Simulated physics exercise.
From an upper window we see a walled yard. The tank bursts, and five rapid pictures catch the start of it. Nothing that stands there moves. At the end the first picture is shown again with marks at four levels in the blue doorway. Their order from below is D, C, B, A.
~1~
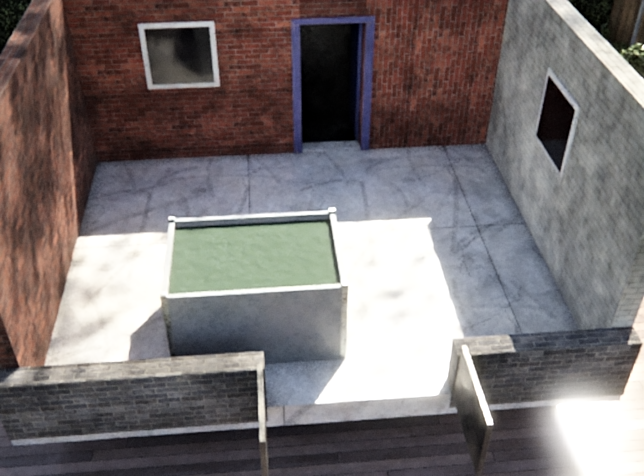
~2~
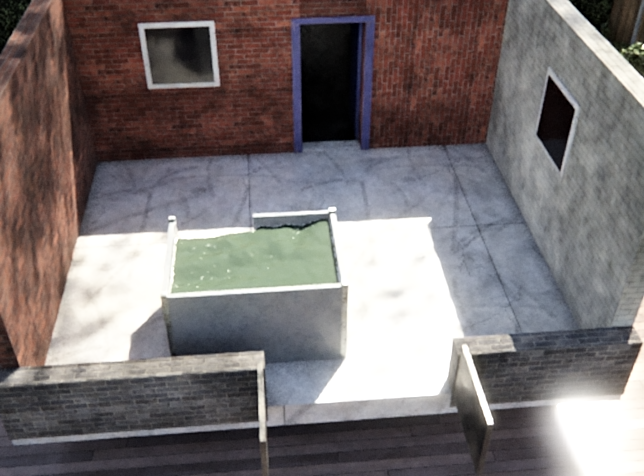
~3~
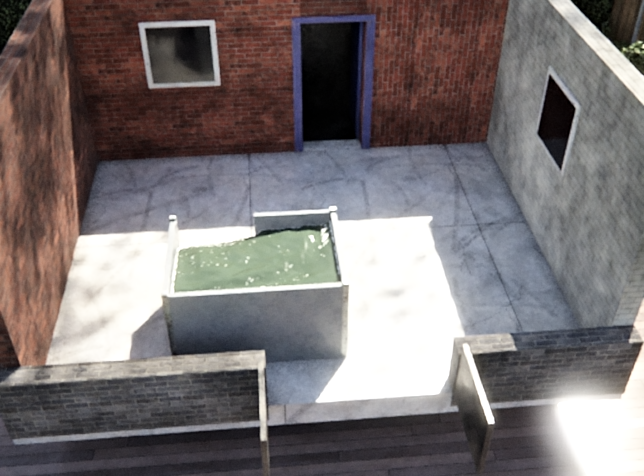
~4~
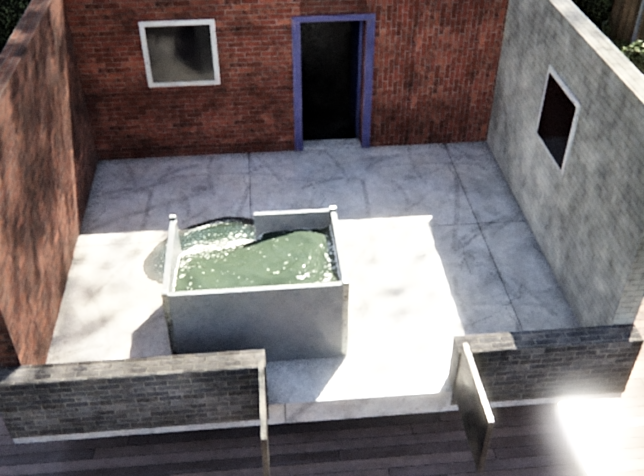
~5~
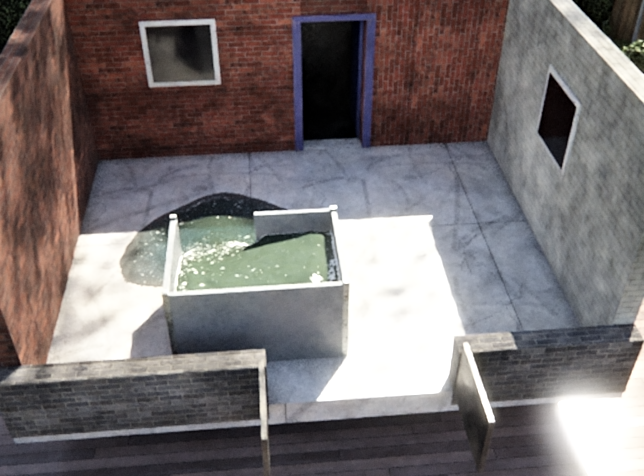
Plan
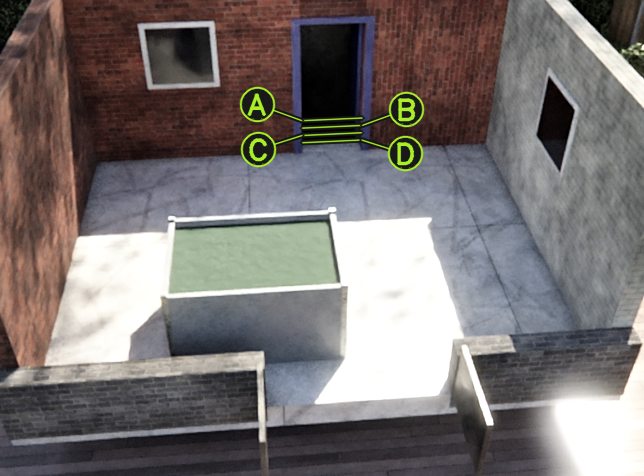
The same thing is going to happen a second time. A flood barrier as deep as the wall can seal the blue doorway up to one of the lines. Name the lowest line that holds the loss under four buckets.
Mark D.
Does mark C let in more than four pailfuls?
No, that is safe.
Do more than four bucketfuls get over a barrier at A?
No, not at all.
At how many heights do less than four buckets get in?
All of the four.
In lime, A at (332, 119); B at (332, 126); C at (332, 134); D at (332, 141); from the bottom up D, C, B, A.
With A, nothing gets over.
With B, nothing gets over.
With C, nothing gets over.
With D, a splash gets over, under a bucket.
